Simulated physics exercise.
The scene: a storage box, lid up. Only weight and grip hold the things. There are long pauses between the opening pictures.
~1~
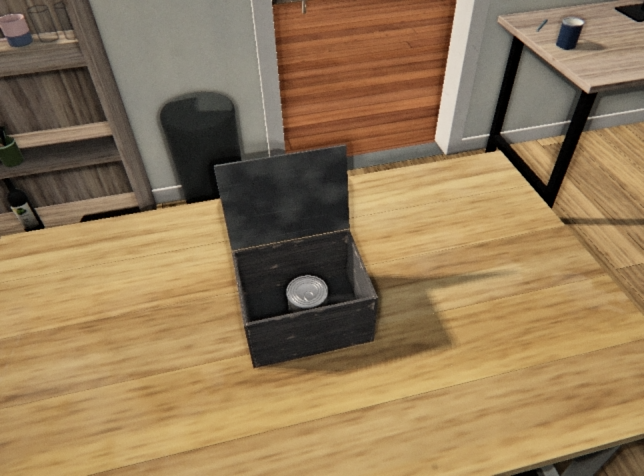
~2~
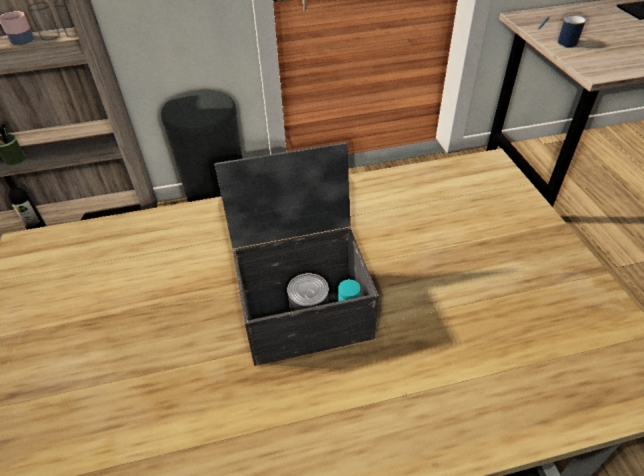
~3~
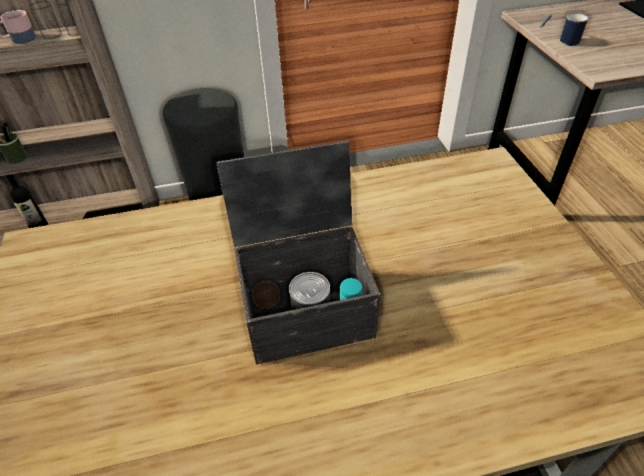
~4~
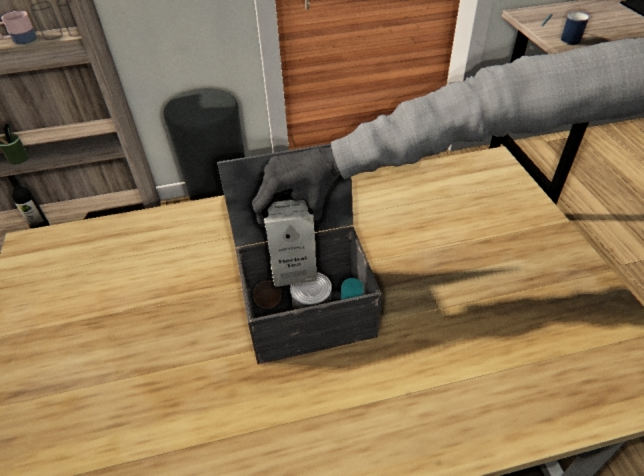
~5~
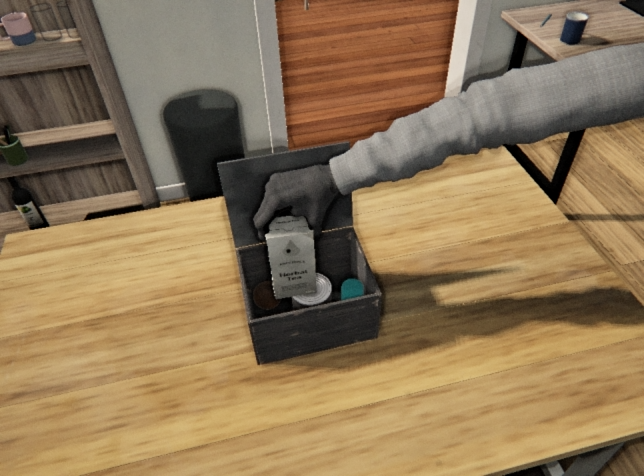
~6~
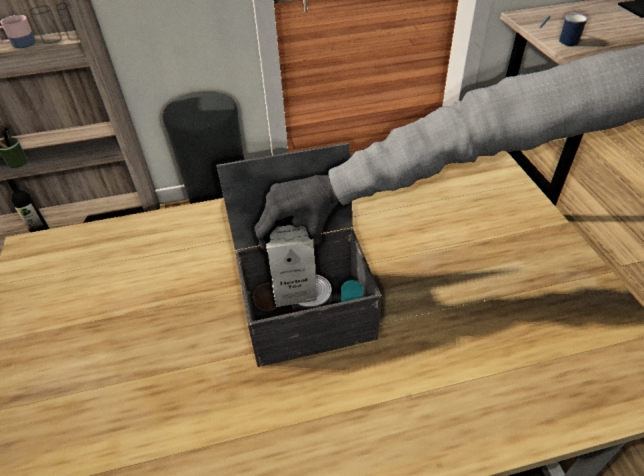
On a wooden table, an open dark box held a round tin, then a teal item appeared to its right and a brown ball to its left, before a gray hand lowered a pale carton inside.
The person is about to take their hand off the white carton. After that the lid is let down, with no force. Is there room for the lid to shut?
It will not close.
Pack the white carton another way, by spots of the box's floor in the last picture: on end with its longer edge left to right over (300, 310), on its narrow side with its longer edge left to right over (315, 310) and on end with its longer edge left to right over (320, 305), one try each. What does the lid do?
In the first case it is held up; in the second case it will not close; in the third case it is held up.
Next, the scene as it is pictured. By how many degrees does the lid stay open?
About 18°.
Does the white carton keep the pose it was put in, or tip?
The white carton tips.
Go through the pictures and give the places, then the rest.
The last thing is not in view yet, in the first frame.
The last thing is not in view yet; black tin (309, 301), in the second frame.
The last thing is not in view yet; brown ball (266, 295), in the third frame.
Coming down; white carton (292, 244), in the fourth frame.
Coming down; white carton (292, 258), in the fifth frame.
In place under the hand; white carton (292, 267); brown ball (267, 297), in the sixth frame.
Then, 1.20 s past the last view, lid starting down.
Then, 1.60 s past the last view, lid 58° above the rim.
Then, 1.90 s past the last view, lid 37° above the rim; white carton rocked 30° from its first pose near (285, 284).
Then, 2.00 s past the last view, lid 22° above the rim; white carton rocked 51° from its first pose near (277, 301).
Finally, lid 19° above the rim; down or leaning hard in the box, white carton; the other 3 still in place. Final places as the last picture's camera would see them, white carton near (277, 300).
